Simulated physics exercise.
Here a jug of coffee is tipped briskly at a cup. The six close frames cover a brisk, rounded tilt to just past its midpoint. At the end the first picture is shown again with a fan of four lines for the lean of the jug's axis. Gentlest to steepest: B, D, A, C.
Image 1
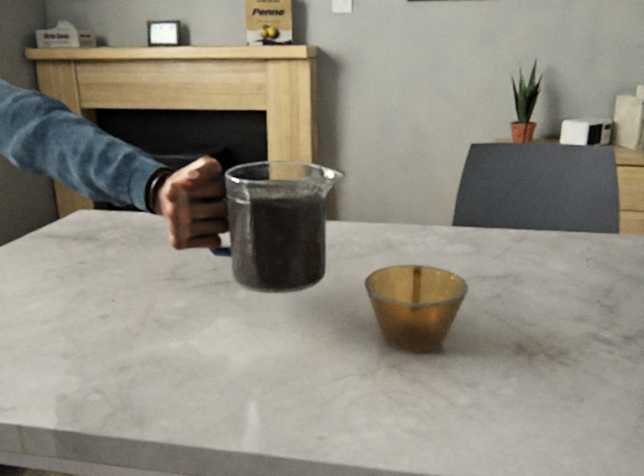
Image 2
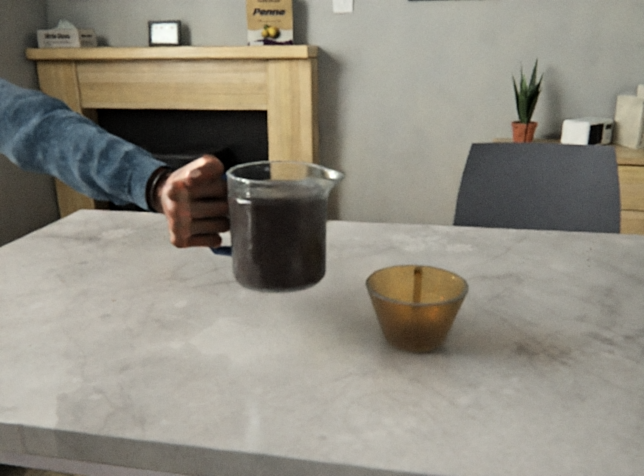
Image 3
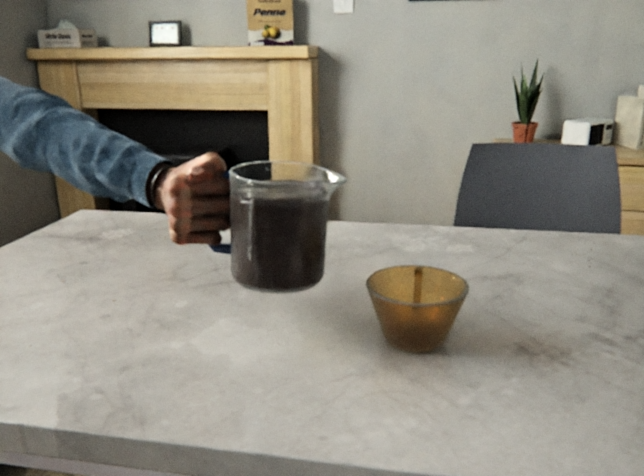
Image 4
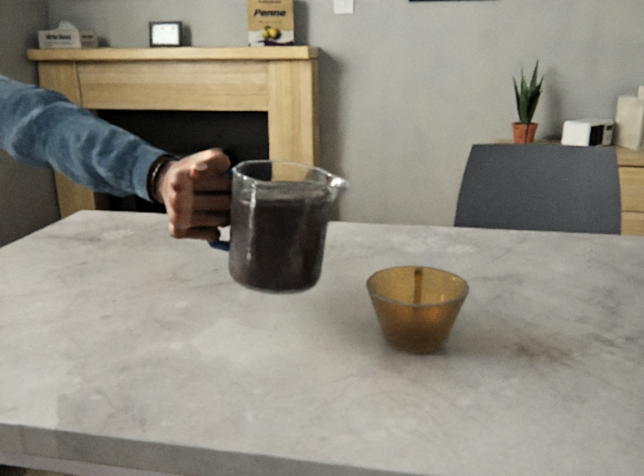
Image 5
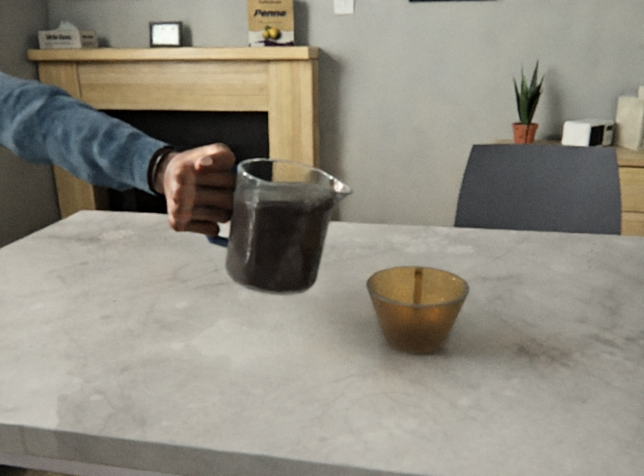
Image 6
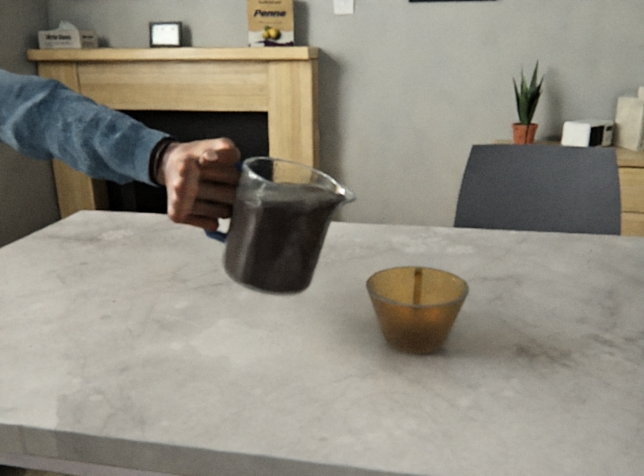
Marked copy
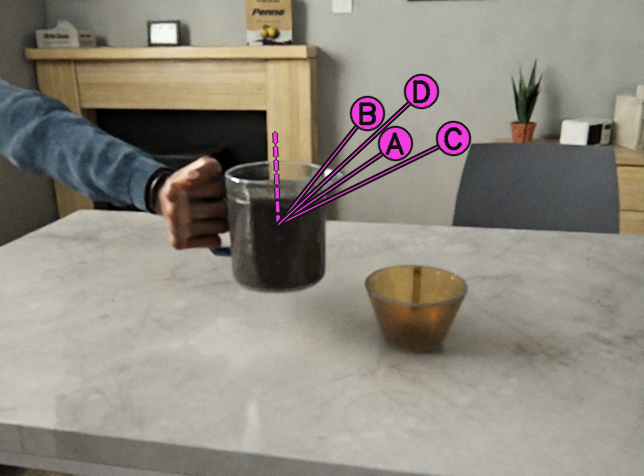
The clip opens on a hand in a denim sleeve holding a clear jug of dark coffee upright above a marble-topped table, left of an empty-handed amber cup. The hand stays still briefly, then tilts the jug gradually rightward, its lip lowering toward the cup, with the coffee still inside.
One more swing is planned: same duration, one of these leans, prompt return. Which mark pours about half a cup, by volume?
I would pick tilt D.
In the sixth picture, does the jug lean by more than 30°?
No.
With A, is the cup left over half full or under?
Over half.
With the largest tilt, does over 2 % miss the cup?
Yes, it does.
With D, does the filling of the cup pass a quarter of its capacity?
Yes, it does.
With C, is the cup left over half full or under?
Over.
On the marked copy, A at (382, 153); B at (356, 126); C at (438, 146); D at (409, 103).
With A, the cup ends with about 74 % of what it can hold.
With B, the cup ends with about 32 % of what it can hold.
With C, the cup ends with about 83 % of what it can hold; 10 % of the coffee is spilt.
With D, the cup ends with about 52 % of what it can hold.
